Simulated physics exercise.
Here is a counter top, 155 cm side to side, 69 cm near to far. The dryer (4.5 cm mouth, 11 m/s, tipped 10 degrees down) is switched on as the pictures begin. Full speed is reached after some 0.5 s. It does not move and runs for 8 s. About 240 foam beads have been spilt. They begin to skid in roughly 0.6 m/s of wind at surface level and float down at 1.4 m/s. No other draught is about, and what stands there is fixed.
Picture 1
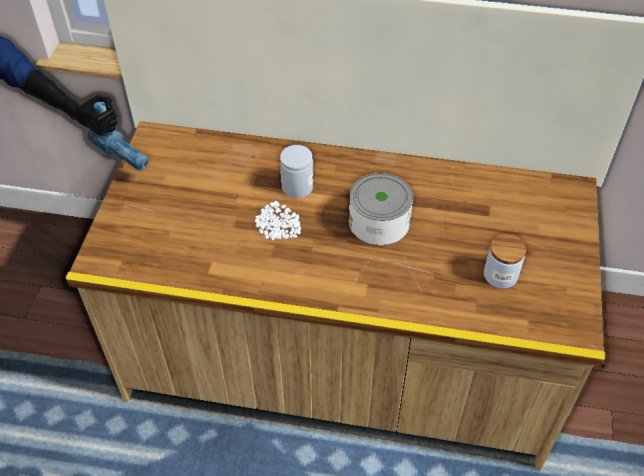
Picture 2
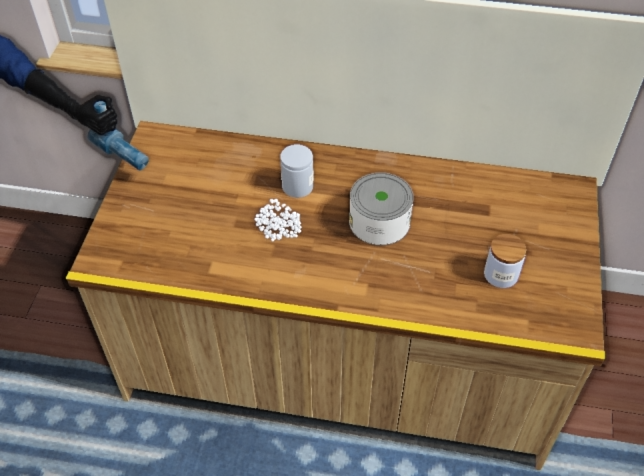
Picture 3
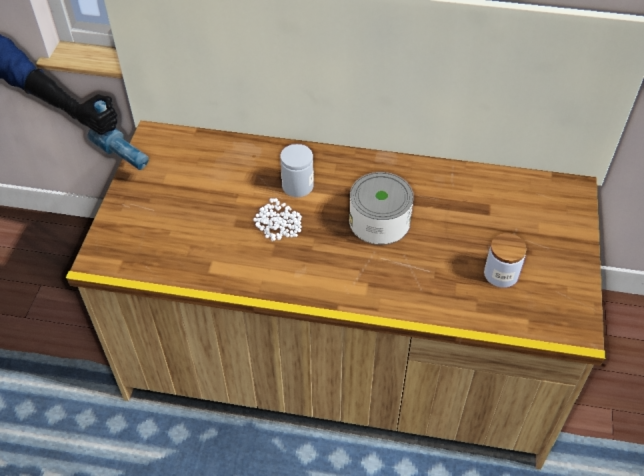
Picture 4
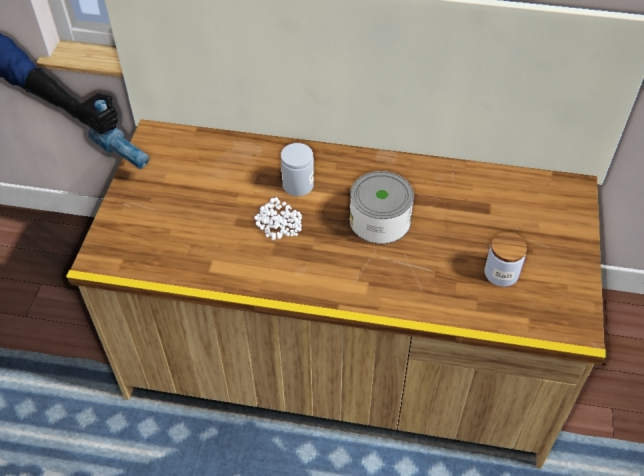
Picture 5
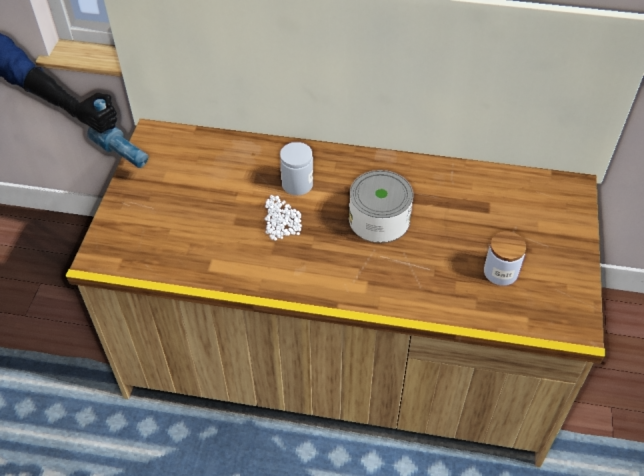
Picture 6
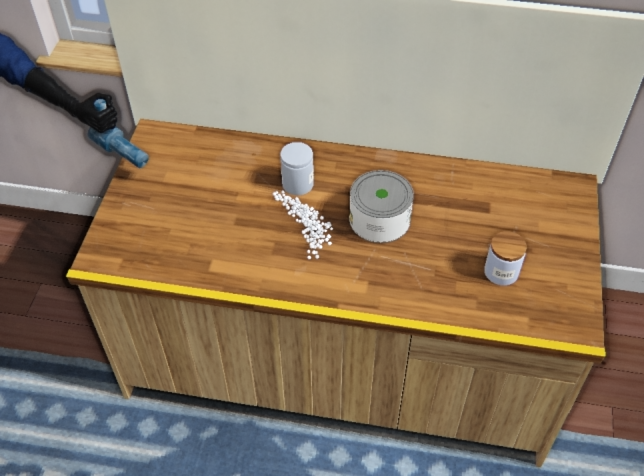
Wooden counter top, gloved hand holding a blue device still, white beads lying near a jar, then skidding rightward and forward.
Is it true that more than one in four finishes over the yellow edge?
Answer: No.
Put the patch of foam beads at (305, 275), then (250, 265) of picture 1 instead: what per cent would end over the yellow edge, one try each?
In turn about 90 %, 100 %.
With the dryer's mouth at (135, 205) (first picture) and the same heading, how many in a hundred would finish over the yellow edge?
In that case some 0 per cent.
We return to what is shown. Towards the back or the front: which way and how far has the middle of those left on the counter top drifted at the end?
To the back, by about 25 cm.
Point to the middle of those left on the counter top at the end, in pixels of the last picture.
Around (389, 178).
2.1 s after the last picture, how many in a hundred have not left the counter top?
Near 70 %.
Then, 1.2 s after the last picture, 82 % are on the move or not yet settled, 1 % are over the yellow edge; the middle of those still in play is near (353, 220).
Then, 2.1 s after the last picture, 68 % are on the move or not yet settled, 2 % are over the yellow edge; the middle of those still in play is near (377, 191).
Then, 4.0 s after the last picture, 45 % are on the move or not yet settled, 2 % are over the yellow edge; the middle of those still in play is near (381, 177).
Then, 7.6 s after the last picture, at the end, 2 % are over the yellow edge; the middle of those still in play is near (389, 178).
